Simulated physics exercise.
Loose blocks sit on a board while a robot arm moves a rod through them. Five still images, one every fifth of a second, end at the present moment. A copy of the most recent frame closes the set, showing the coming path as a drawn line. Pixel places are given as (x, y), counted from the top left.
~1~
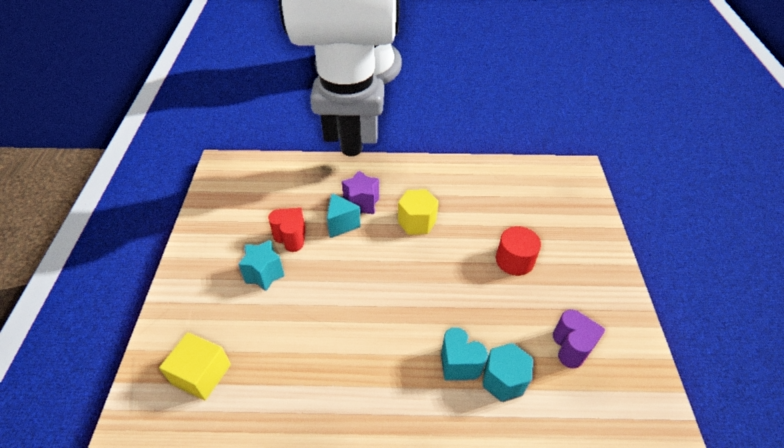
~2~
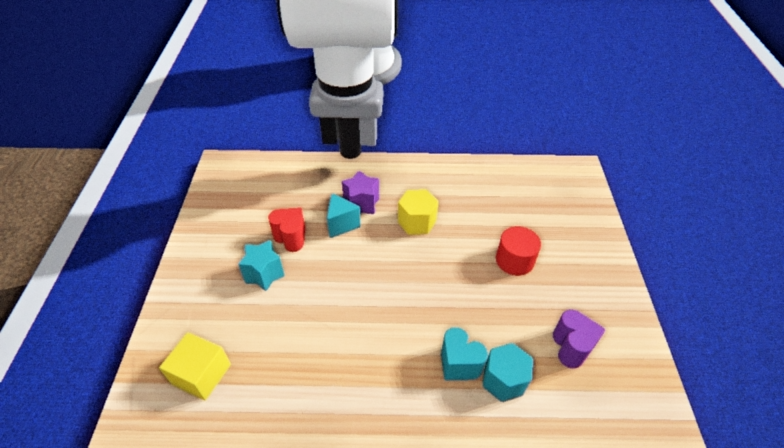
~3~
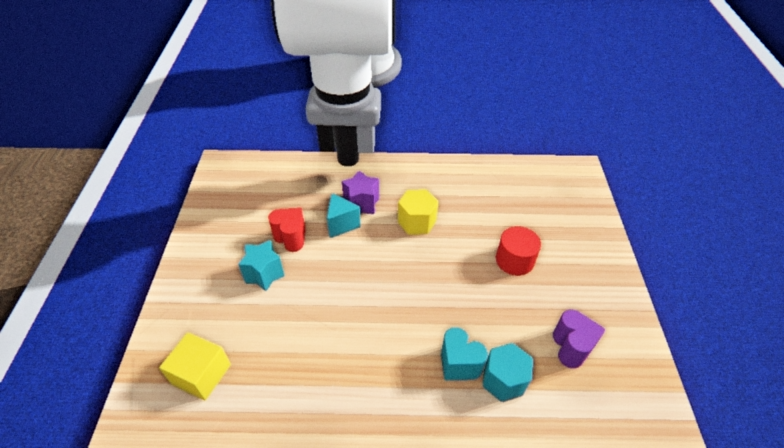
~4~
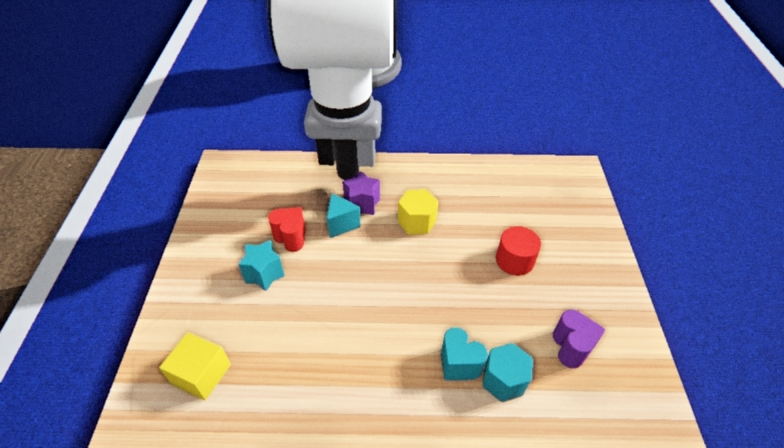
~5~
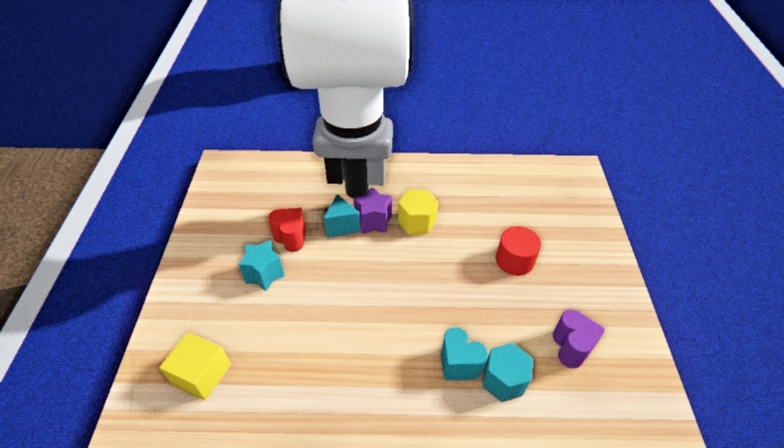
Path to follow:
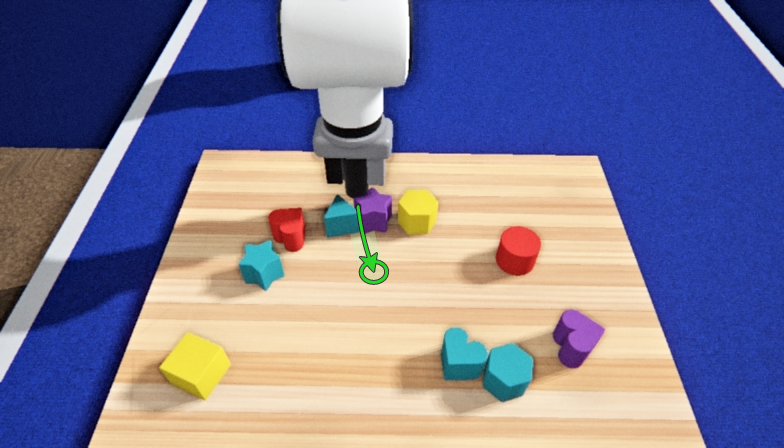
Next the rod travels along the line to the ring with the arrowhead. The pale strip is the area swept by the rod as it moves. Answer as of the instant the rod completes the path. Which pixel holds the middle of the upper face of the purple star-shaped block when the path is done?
Its top face will be centred at roughly (396, 232).
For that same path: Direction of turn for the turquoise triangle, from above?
Overhead view: Clockwise.
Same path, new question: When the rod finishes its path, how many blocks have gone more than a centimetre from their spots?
I count two.
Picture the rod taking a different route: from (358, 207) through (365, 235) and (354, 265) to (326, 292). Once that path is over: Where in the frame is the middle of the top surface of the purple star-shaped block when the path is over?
At pixel (390, 228).
Path on the board, from (358, 207) via (364, 238), ending at (374, 272).
What follows on the original path. One third of the way, rod (361, 213); turquoise triangle (338, 214), turned 30° clockwise; purple star-shaped block (384, 217), turned 20° anticlockwise.
Two thirds of the way, rod (366, 235); turquoise triangle (337, 218), turned 50° clockwise; purple star-shaped block (393, 228), turned 55° anticlockwise.
At the end, rod (374, 258); turquoise triangle (337, 218), turned 50° clockwise; purple star-shaped block (396, 232), turned 80° anticlockwise; yellow six-sided block in place.
